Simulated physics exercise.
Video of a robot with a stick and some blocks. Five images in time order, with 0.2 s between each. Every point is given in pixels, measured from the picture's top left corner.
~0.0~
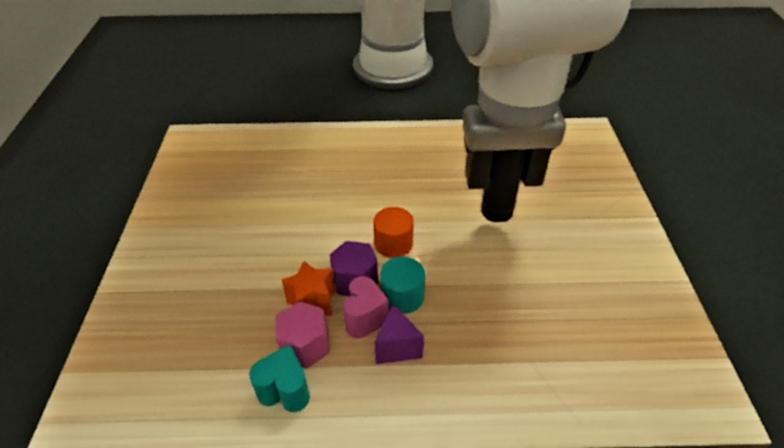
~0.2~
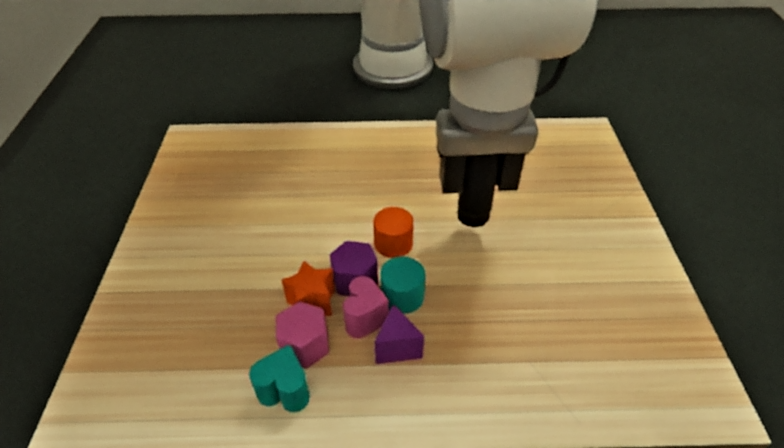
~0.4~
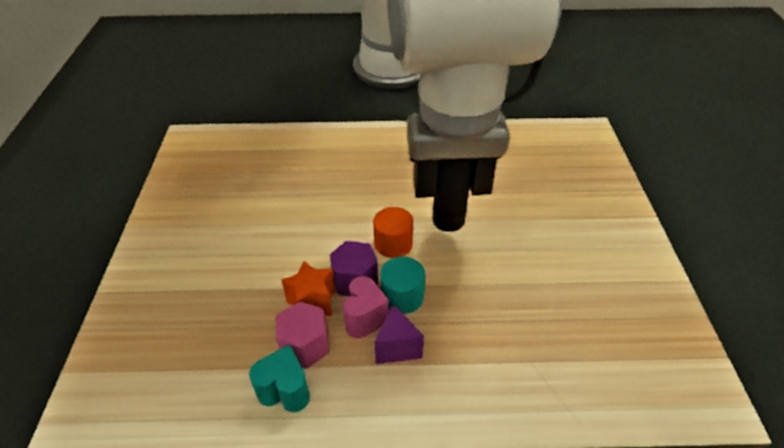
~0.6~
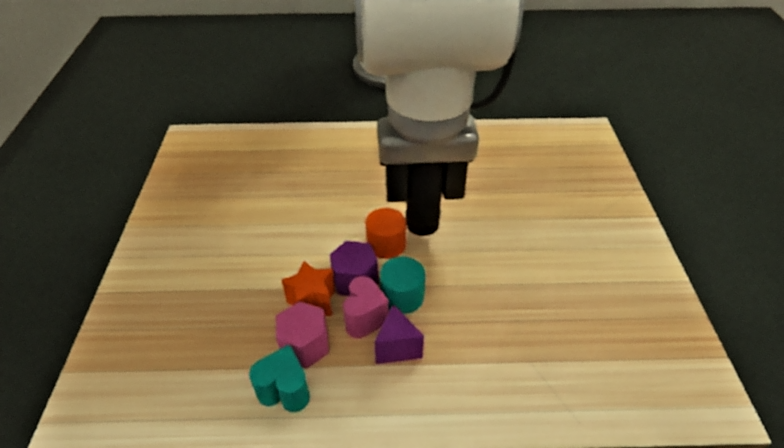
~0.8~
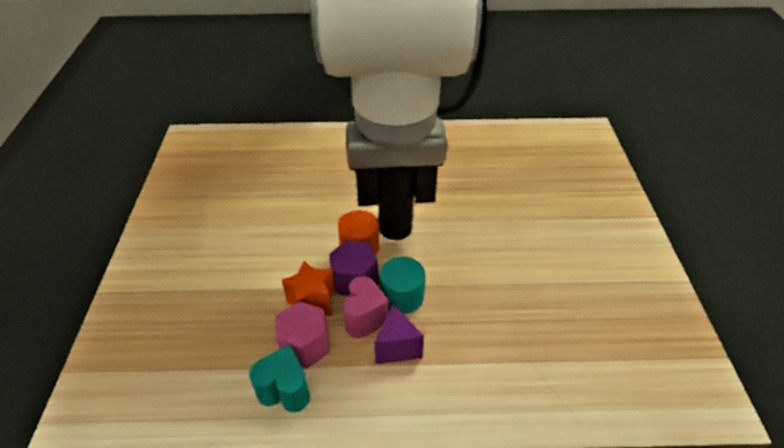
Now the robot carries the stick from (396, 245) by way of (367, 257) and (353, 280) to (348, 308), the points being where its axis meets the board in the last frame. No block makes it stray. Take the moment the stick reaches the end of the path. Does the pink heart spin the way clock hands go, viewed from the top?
I'd say no.
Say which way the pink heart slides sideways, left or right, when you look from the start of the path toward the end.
It goes toward the left-hand side.
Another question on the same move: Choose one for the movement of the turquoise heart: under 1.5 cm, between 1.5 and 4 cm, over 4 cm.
Displacement: 1.5 to 4 cm.
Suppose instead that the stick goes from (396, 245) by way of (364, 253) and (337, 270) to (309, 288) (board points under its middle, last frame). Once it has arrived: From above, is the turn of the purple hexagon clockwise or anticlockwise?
Viewed from overhead, the purple hexagon winds up turned anticlockwise.
On the path given first. One third of the way, stick at (365, 241); orange star block at (303, 284); purple hexagon at (347, 262); orange cylinder at (328, 227); pink heart at (363, 300).
Two thirds of the way, stick at (351, 264); turquoise heart at (276, 376); pink hexagon at (293, 329); orange star block at (280, 294); purple hexagon at (327, 285), turned 15° clockwise; orange cylinder at (322, 231); pink heart at (362, 313), turned 40° anticlockwise.
At the end, stick at (346, 293); turquoise heart at (265, 391), turned 35° anticlockwise; pink hexagon at (272, 344); orange star block at (271, 300), turned 15° clockwise; purple hexagon at (313, 310), turned 40° clockwise; orange cylinder at (322, 231); pink heart at (356, 329), turned 85° anticlockwise.
